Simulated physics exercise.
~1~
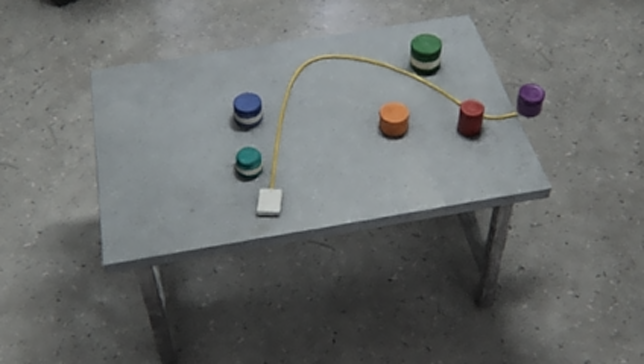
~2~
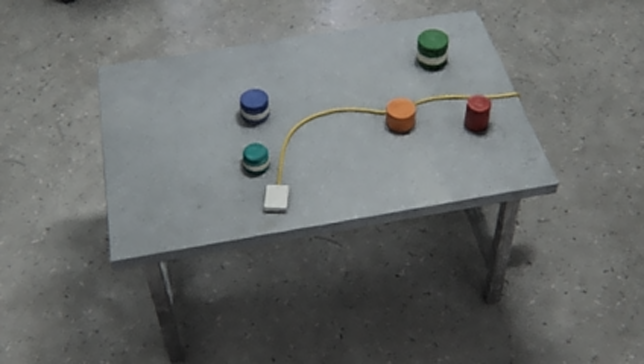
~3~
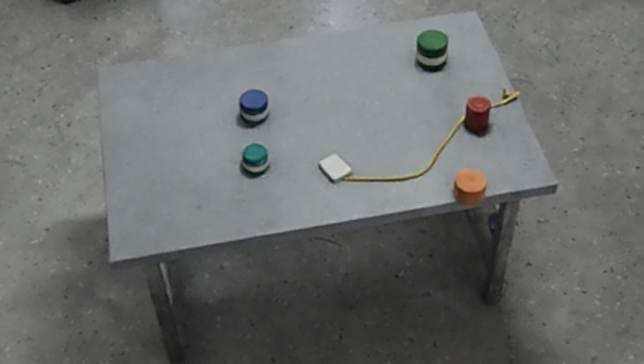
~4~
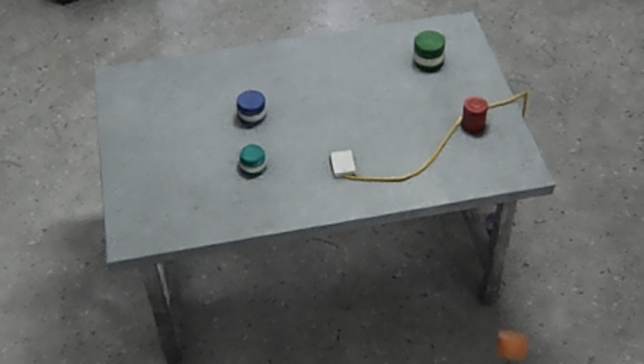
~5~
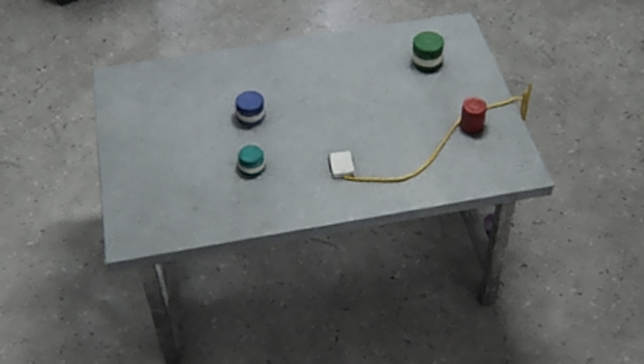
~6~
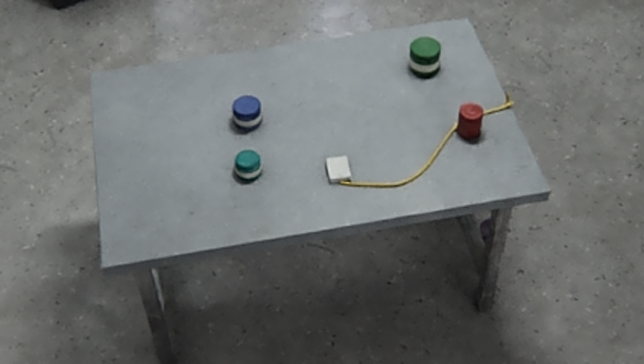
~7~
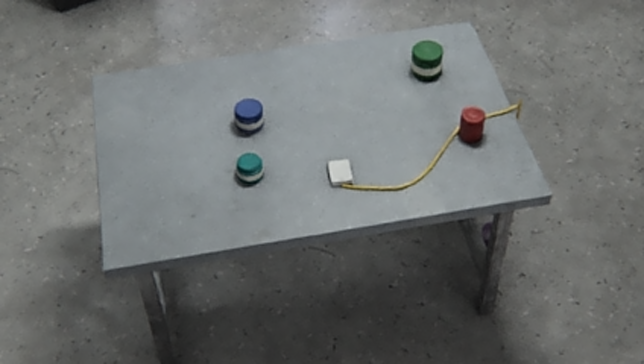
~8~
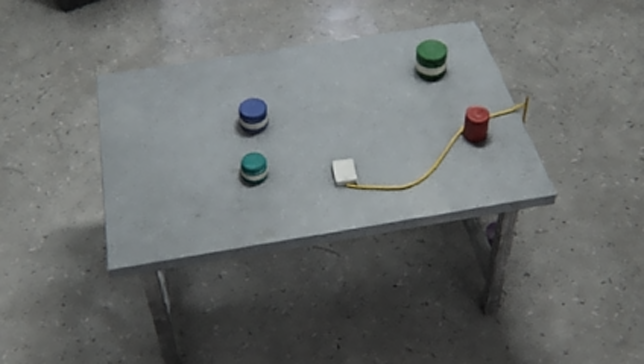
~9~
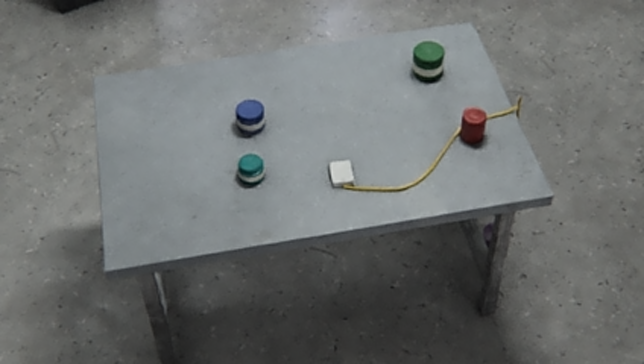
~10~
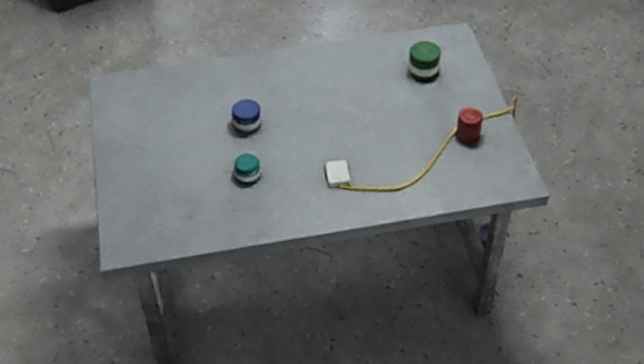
The clip shows a purple object dropping off the right edge of a gray table, pulling a yellow cable that drags a white block rightward and sweeps an orange tub off the front edge. The block stops on the tabletop, while the red, green, blue and teal containers stay put.
